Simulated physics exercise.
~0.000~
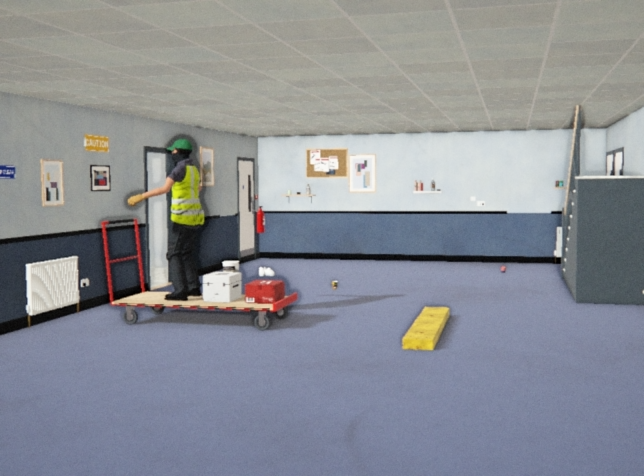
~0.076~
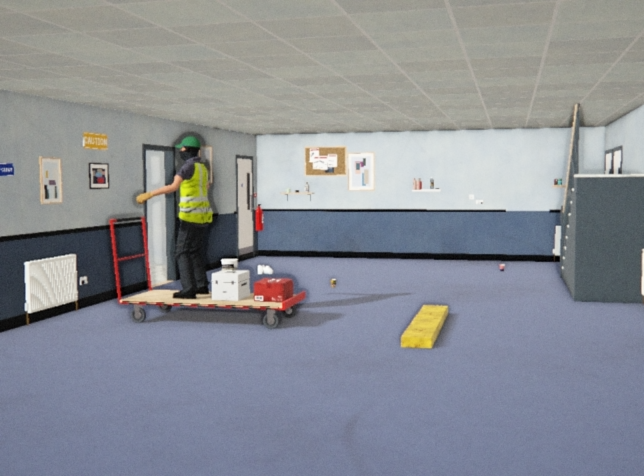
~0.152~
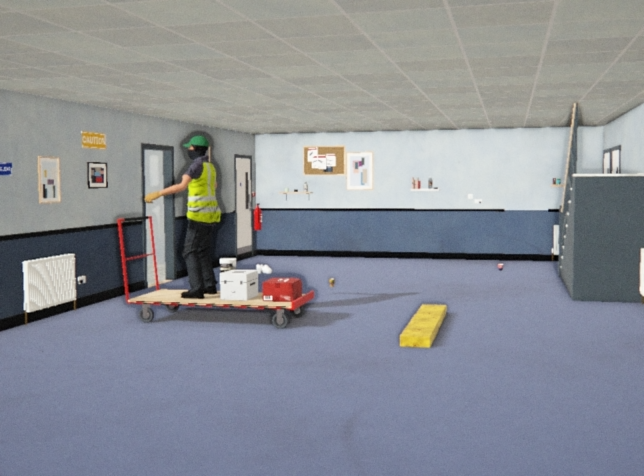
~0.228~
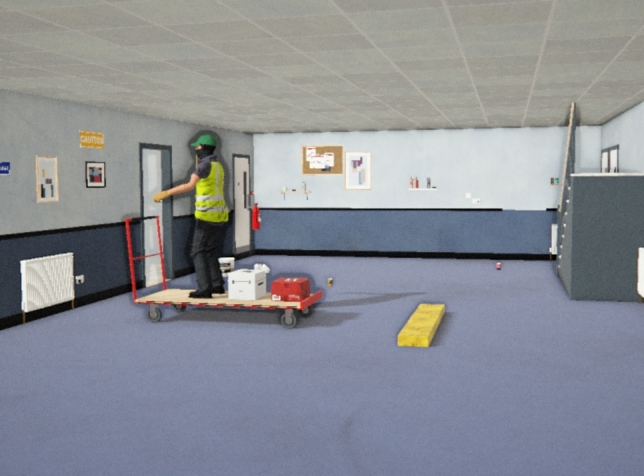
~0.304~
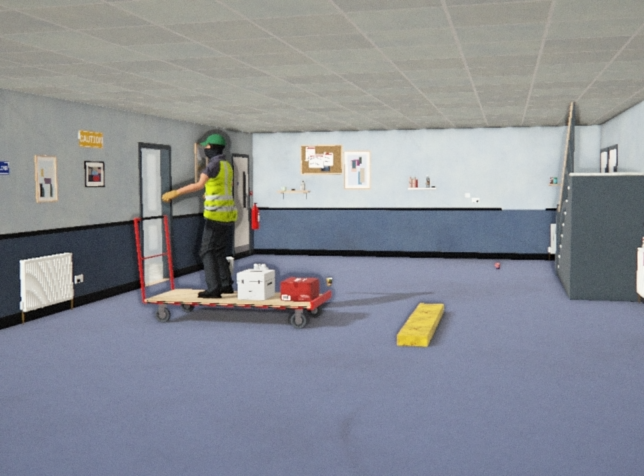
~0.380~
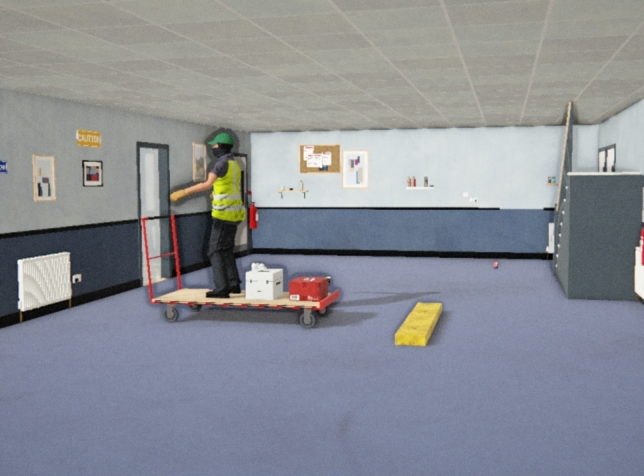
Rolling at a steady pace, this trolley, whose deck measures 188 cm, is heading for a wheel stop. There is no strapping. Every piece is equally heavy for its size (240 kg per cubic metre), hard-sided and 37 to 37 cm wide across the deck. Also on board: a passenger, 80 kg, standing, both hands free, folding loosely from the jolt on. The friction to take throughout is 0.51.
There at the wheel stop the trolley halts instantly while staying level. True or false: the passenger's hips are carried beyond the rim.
False.
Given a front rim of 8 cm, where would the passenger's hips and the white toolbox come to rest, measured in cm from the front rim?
With that rim, the hips stay 30 cm behind and white stays 50 cm behind.
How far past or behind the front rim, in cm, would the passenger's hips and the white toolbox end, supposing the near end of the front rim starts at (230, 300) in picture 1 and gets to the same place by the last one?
Rest points: Hips at 50 cm past, white at 50 cm behind.
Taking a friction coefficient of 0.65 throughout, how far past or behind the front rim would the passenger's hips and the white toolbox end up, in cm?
Hips: 20 cm behind; white: 50 cm behind.
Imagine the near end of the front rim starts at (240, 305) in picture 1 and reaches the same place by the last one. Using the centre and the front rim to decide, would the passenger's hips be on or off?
In that case the hips would be lost.
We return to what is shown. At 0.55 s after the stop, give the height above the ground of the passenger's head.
100 cm above it.
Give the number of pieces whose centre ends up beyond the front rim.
Count of them: 0.
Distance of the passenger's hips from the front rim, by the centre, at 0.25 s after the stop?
Roughly 75 cm behind it.
Impact comes at 0.98 s.
After 1.23 s the passenger's hips are 74 cm behind the rim, near (347, 233) in the last picture's view.
After 1.53 s the passenger's hips are 43 cm behind the rim, near (376, 262) in the last picture's view.
After 1.98 s the passenger's hips are 25 cm behind the rim, near (392, 266) in the last picture's view.
Final state at 3.8 s, nothing is past the rim; behind it, white toolbox, red parcel and the passenger's hips.
